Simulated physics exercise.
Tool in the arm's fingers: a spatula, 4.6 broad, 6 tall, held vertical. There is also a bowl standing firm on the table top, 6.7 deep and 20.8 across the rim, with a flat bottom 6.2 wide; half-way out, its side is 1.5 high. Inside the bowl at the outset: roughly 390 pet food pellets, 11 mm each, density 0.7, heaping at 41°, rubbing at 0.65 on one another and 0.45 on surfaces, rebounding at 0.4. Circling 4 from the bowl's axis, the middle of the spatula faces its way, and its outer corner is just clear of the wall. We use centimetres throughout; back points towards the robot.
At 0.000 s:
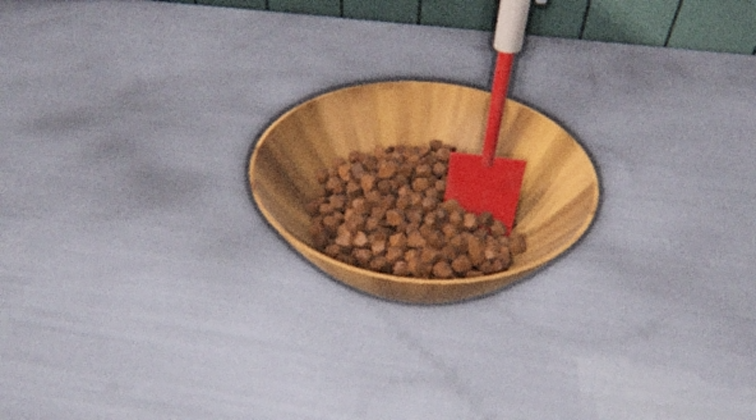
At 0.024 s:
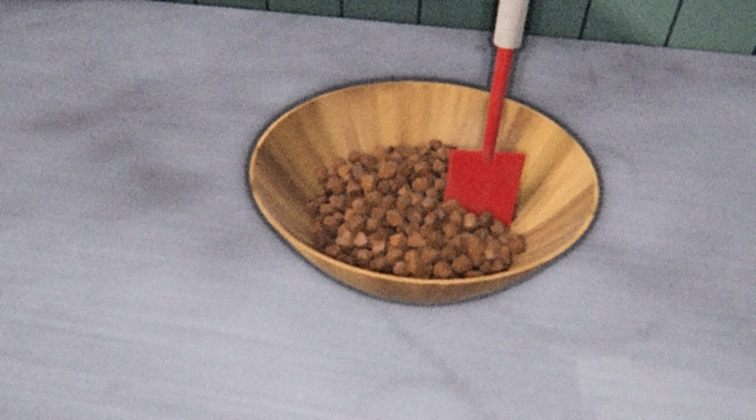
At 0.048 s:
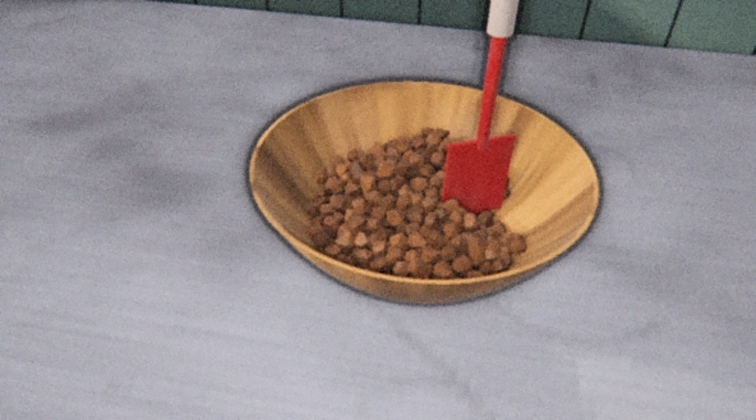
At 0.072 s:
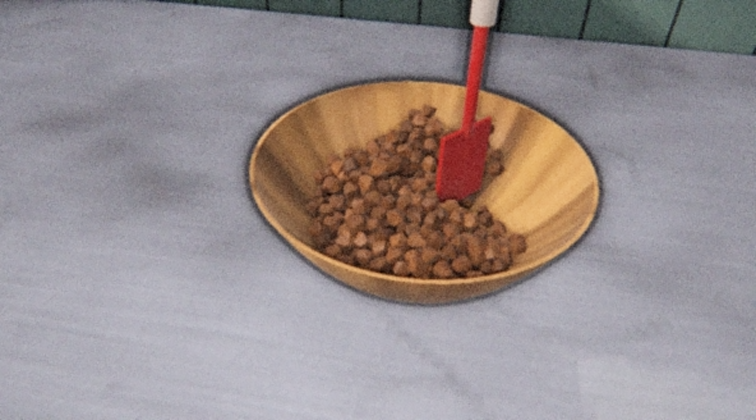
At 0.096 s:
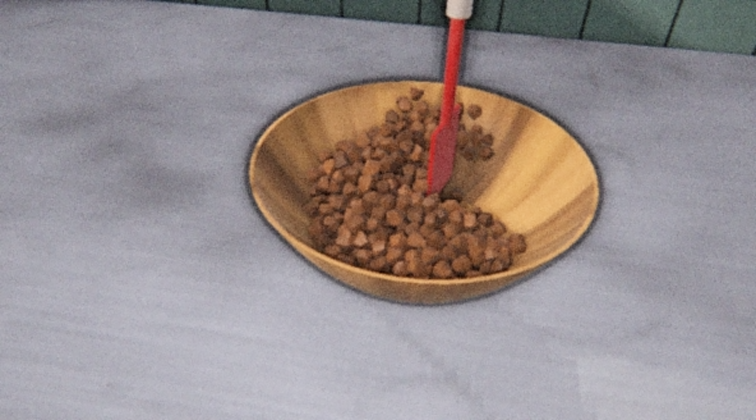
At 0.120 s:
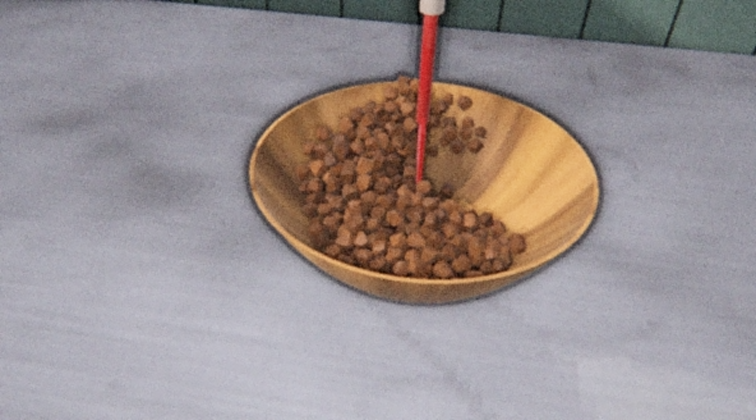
A red spatula with a white handle stands upright in a wooden bowl of brown pellets, set on a grey, marbled tabletop before dark green panelling, seen from above at a fixed angle. The spatula starts at the right with its broad face showing, then sweeps left along the far side, turning until only its thin edge shows. Pellets are pushed leftward and up the bowl's back wall, some trailing behind the blade, while the bowl stays still.
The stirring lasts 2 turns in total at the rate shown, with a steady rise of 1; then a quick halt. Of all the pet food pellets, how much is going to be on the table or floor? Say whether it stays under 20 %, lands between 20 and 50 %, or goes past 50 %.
It lands between 20 and 50 %.
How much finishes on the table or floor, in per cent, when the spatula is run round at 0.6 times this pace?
It would come to around 0 percent.
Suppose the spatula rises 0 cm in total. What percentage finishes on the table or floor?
I'd put it at about 25 per cent.
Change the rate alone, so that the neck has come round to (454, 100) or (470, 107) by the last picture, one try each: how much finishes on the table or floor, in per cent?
Some 10 and 0 %.
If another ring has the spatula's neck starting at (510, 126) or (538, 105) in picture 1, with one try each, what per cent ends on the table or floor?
Roughly 30 and 0 per cent.
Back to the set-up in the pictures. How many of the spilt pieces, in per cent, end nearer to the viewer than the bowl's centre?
Some 70 per cent.
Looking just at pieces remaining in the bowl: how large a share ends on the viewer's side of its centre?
It comes to near 45 percent.
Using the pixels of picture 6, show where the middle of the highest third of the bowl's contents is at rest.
Near (452, 205).
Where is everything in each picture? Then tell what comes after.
Spatula neck at (492, 136), 0° round; upper third of the load around (415, 199), from x 315 to 520, top at y 145; 391 in the bowl, in the first frame.
Spatula neck at (492, 131), 7° round; upper third of the load around (415, 197), from x 315 to 520, top at y 145, in the second frame.
Spatula neck at (486, 119), 27° round; upper third of the load around (417, 184), from x 315 to 520, top at y 135, in the third frame.
Spatula neck at (471, 107), 51° round; upper third of the load around (411, 172), from x 310 to 520, top at y 110, in the fourth frame.
Spatula neck at (449, 99), 74° round; upper third of the load around (406, 158), from x 310 to 520, top at y 95, in the fifth frame.
Spatula neck at (425, 95), 97° round; upper third of the load around (389, 147), from x 300 to 520, top at y 80; 391 in the bowl, in the sixth frame.
After 0.37 s, 339° round, highest piece 12 above the table; 325 in the bowl, 30 on the table or floor, 36 in flight or on the tool.
After 0.62 s, 220° round, highest piece 9 above the table; 299 in the bowl, 90 on the table or floor, 2 in flight or on the tool.
After 0.94 s, 0° round, highest piece 6 above the table; 291 in the bowl, 100 on the table or floor.
After 1.64 s, 0° round, highest piece 6 above the table; 291 in the bowl, 100 on the table or floor.
At rest, 291 in the bowl, 100 on the table or floor. That is 26 % on the table or floor.
